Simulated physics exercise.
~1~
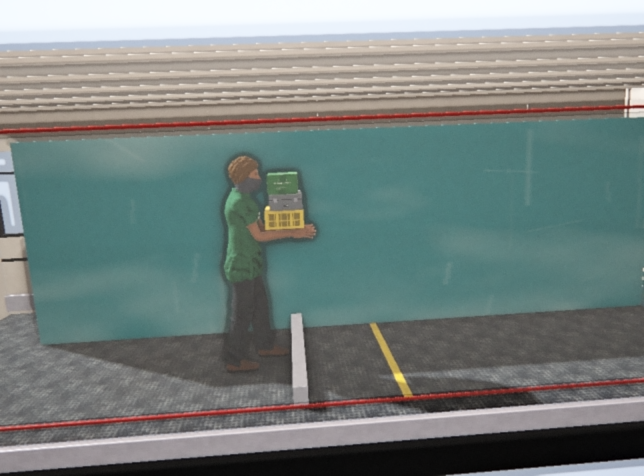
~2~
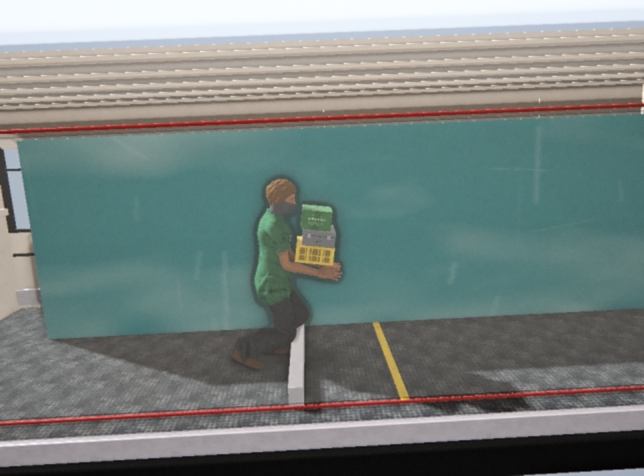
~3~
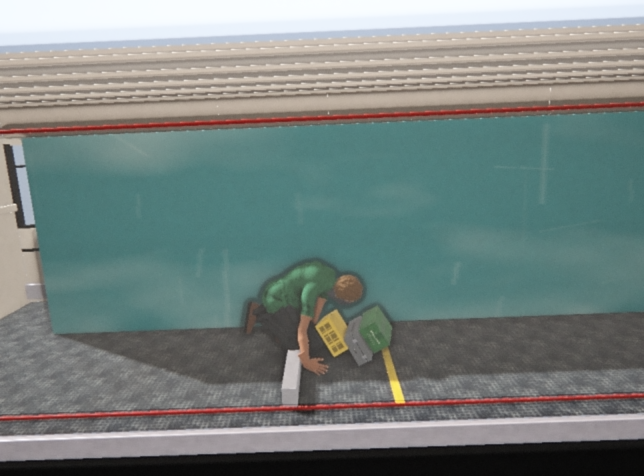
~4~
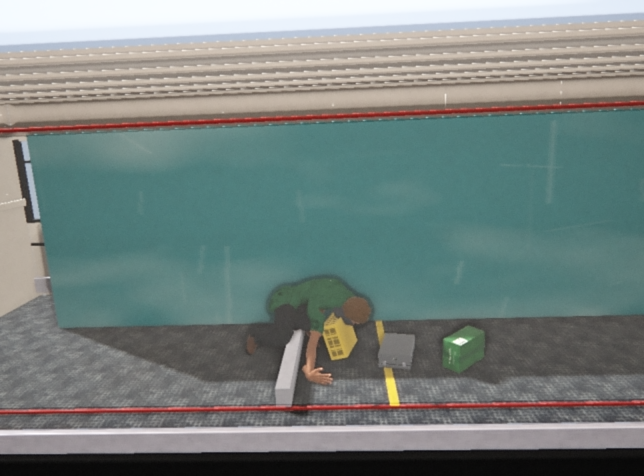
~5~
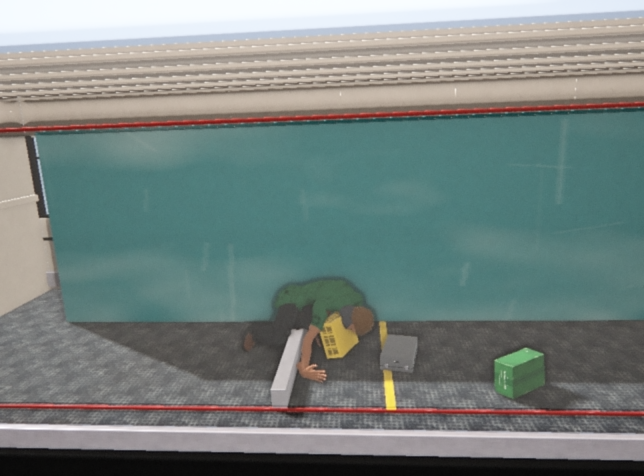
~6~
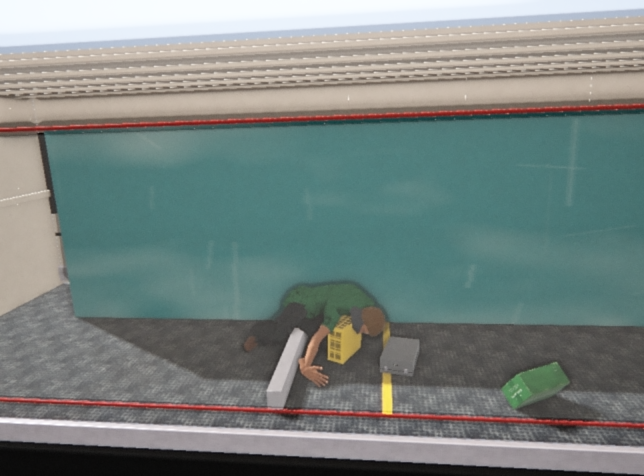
Figure in green shirt carrying stacked boxes pitching forward over a low rail, spilling them, green box tumbling past yellow line.
